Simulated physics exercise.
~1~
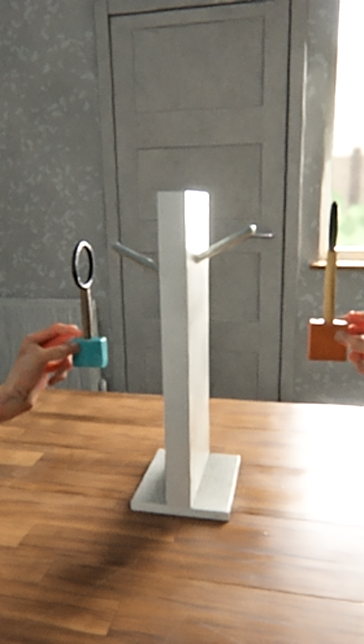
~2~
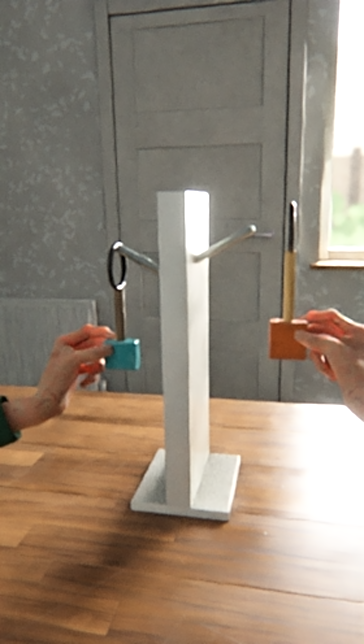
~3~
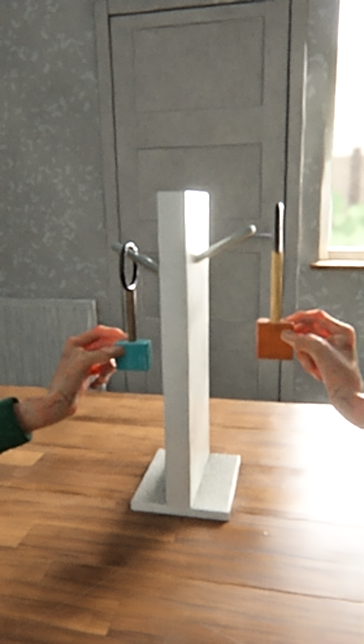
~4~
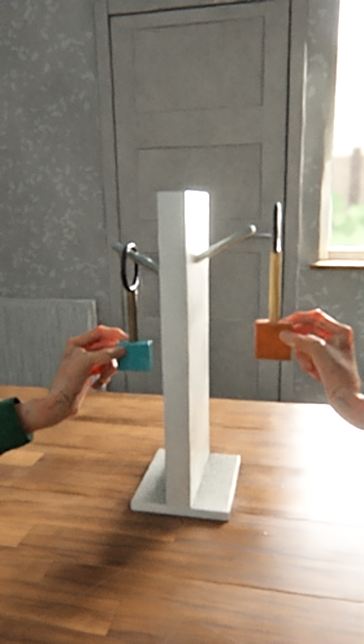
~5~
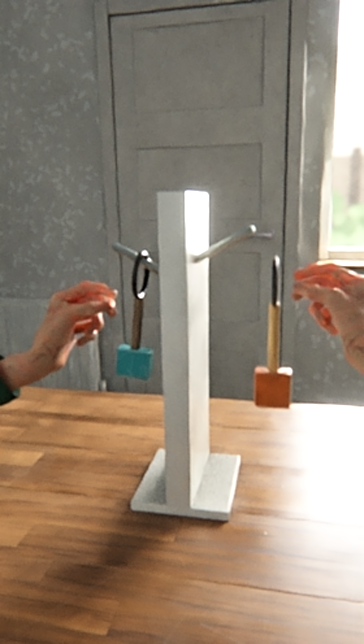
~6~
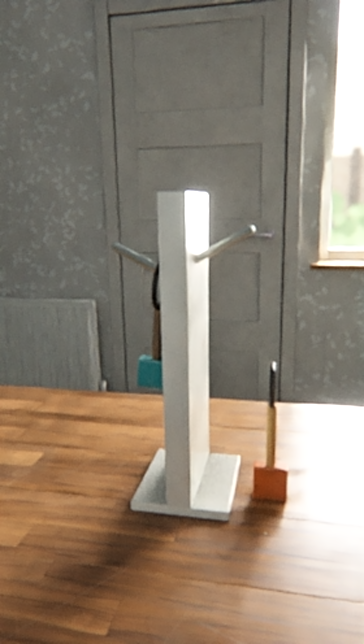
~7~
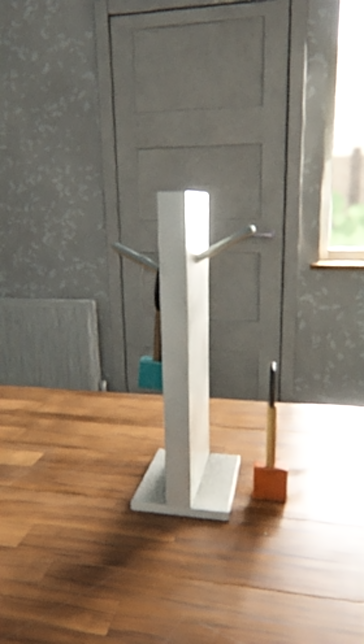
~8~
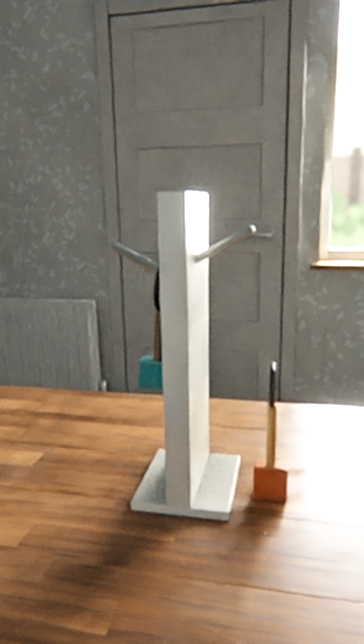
At a wooden table, two hands releasing brushes at a white peg stand, the turquoise one staying hooked, the orange one dropping.
